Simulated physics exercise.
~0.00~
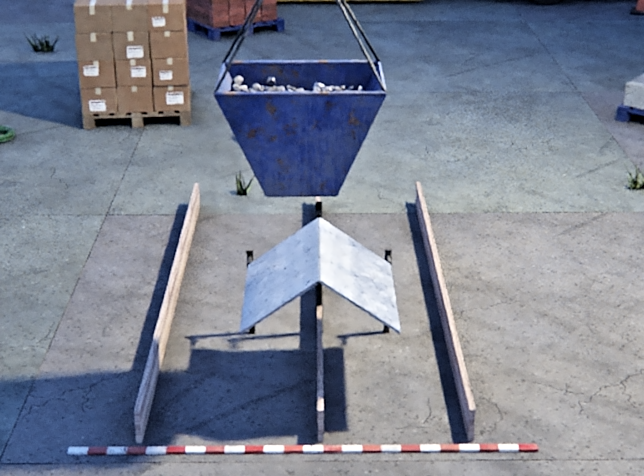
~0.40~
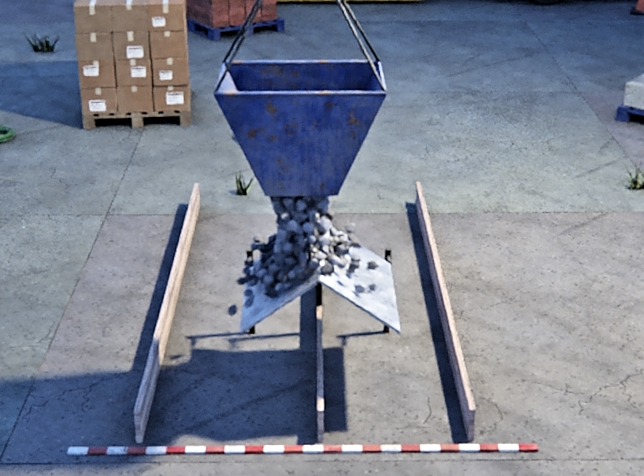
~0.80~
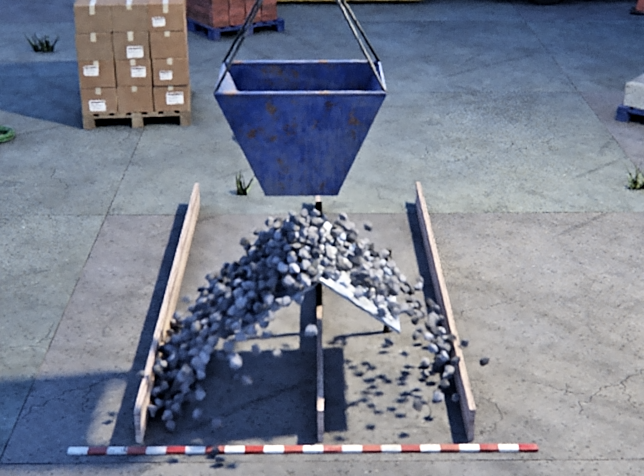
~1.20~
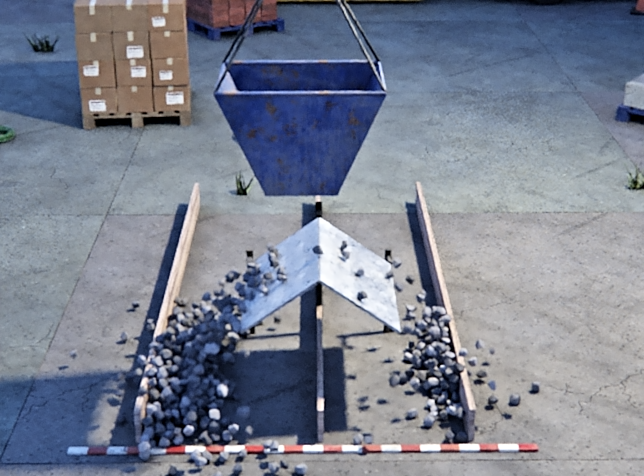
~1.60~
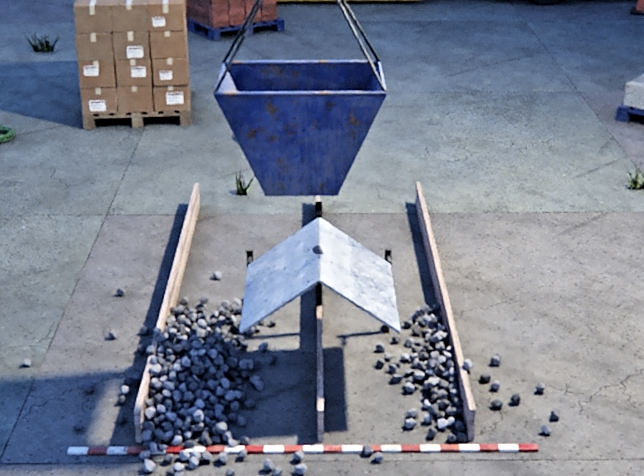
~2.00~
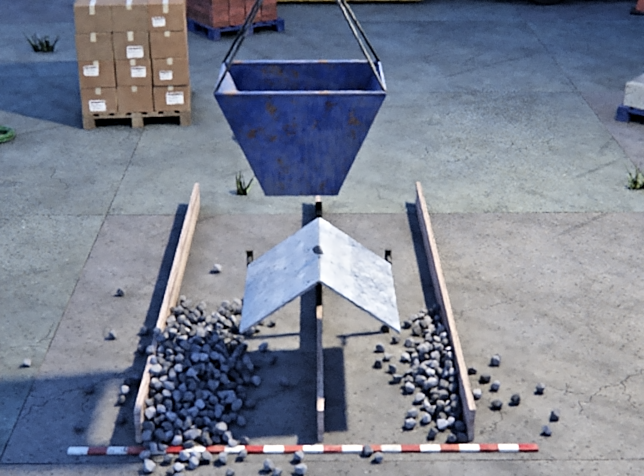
A blue, rust-spotted hopper of grey stones hangs on cables above a concrete yard, seen from a raised, still viewpoint. Below it sits a peaked pale steel plate between wooden boards that form two bays, with a red and white staff in front and stacked cartons behind at left. The stones pour from the hopper's bottom onto the peak and spread down both slopes, mostly leftward. They tumble into the bays, a few rolling beyond the boards. The hopper is left empty, with a large heap in the left bay, a smaller one in the right and a few strays outside.
